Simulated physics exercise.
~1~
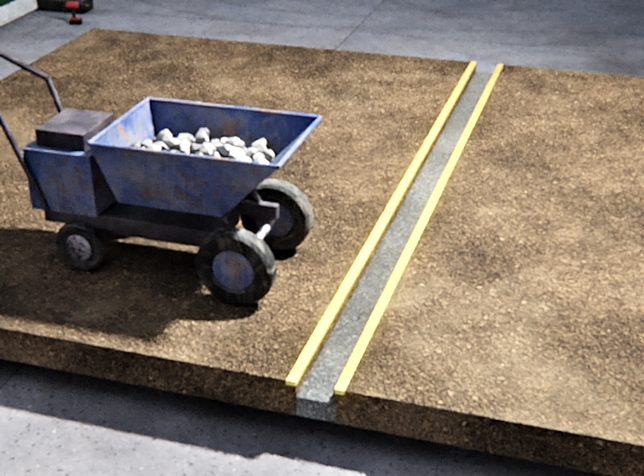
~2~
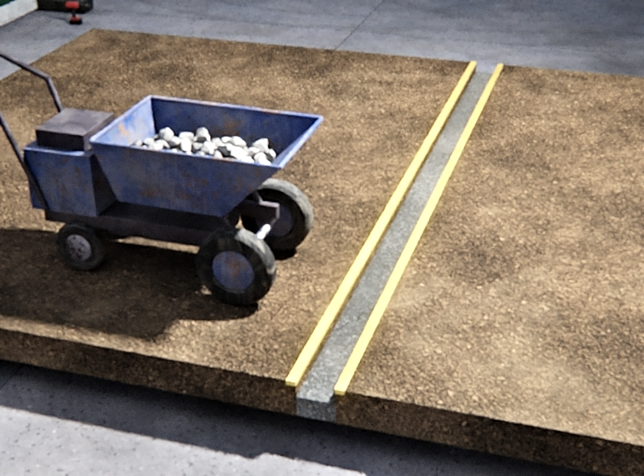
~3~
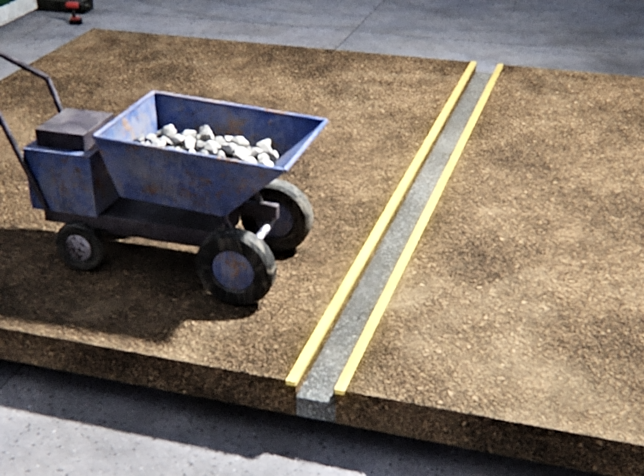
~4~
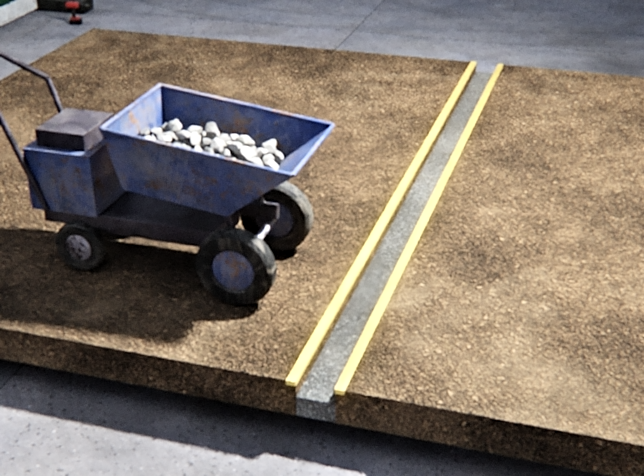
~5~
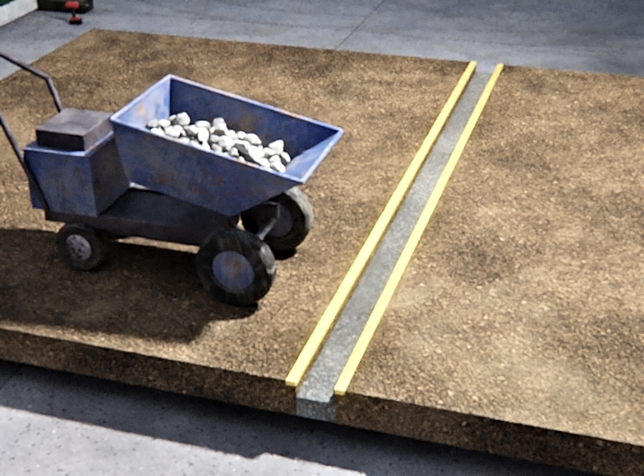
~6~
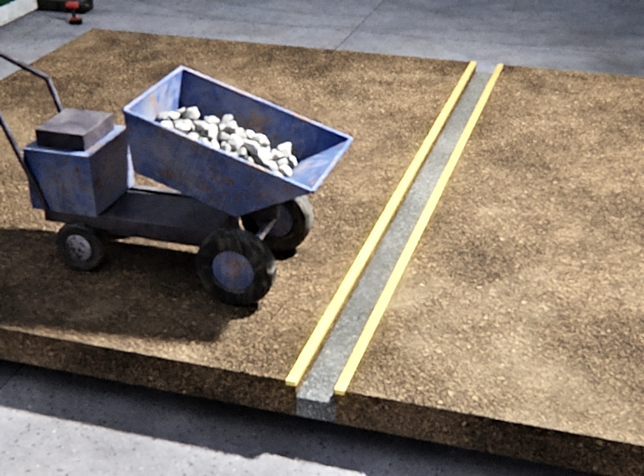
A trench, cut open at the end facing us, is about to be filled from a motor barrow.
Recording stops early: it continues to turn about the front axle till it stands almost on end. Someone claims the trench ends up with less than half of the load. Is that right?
A minority.
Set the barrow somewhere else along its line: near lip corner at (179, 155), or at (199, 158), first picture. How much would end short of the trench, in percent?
About 60 percent the first time, about 40 percent the second.
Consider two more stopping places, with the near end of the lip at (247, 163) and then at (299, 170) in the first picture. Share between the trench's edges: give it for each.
First try: Around 50 %; second try: Around 0 %.
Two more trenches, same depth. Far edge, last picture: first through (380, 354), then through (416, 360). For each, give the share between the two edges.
I'd expect close to 50 in a hundred and then close to 90 in a hundred.
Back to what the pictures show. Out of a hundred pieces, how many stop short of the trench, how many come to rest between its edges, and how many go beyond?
Approximate split: Short 0 percent, between 15 percent, beyond 85 percent.
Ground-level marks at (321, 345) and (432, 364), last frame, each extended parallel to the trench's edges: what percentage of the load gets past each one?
Roughly 100 per cent, and 30 per cent.
Soon, skip tipped steeply; all in the skip.
A while on, skip tipped steeply; most in the skip; a stray few in or heaped over the trench; about a quarter beyond it; a stray few falling.
Towards the end, skip tipped right over; a small part in the skip; a small part in or heaped over the trench; most beyond it.
Finally, skip tipped right over; a stray few in the skip; a small part in or heaped over the trench; most beyond it.
